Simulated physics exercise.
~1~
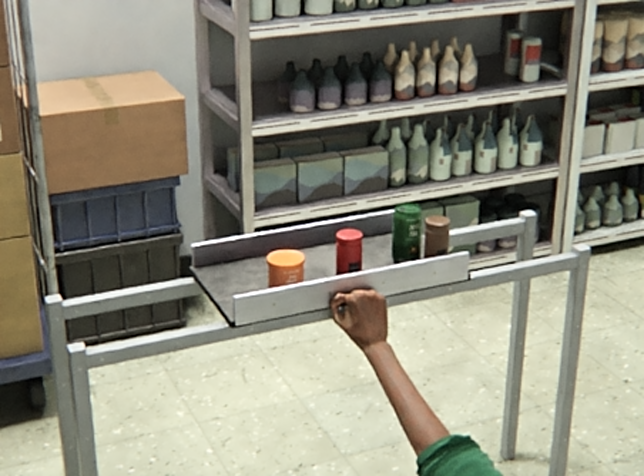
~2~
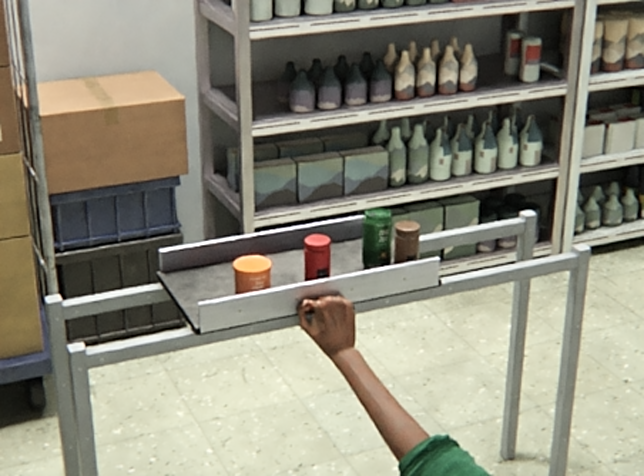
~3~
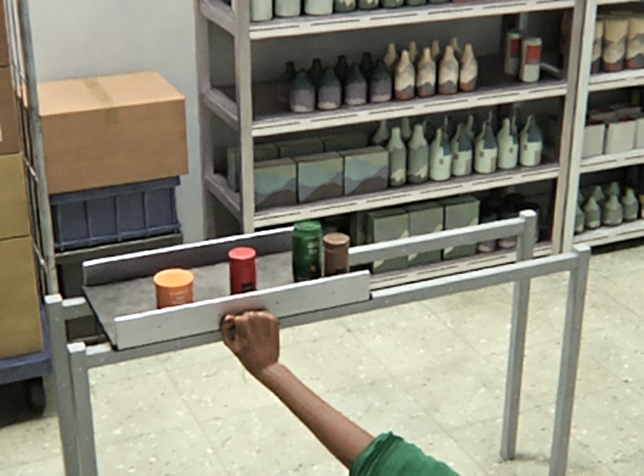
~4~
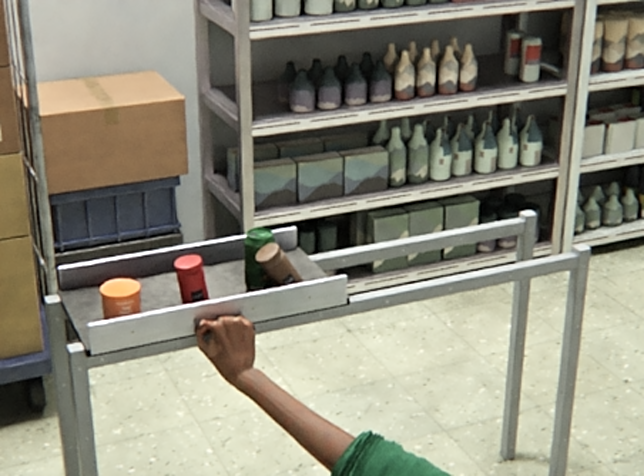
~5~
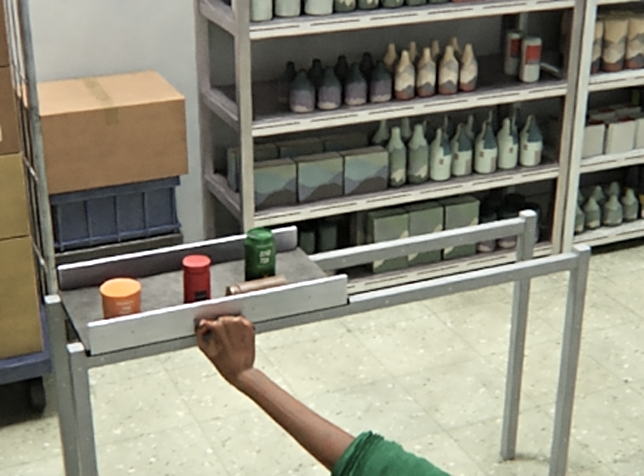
The brown container tipped over and ended up lying on its side after a hand slid the tray of four containers left along a metal frame; the red one leaned briefly but settled upright, and the green and orange ones stayed standing.
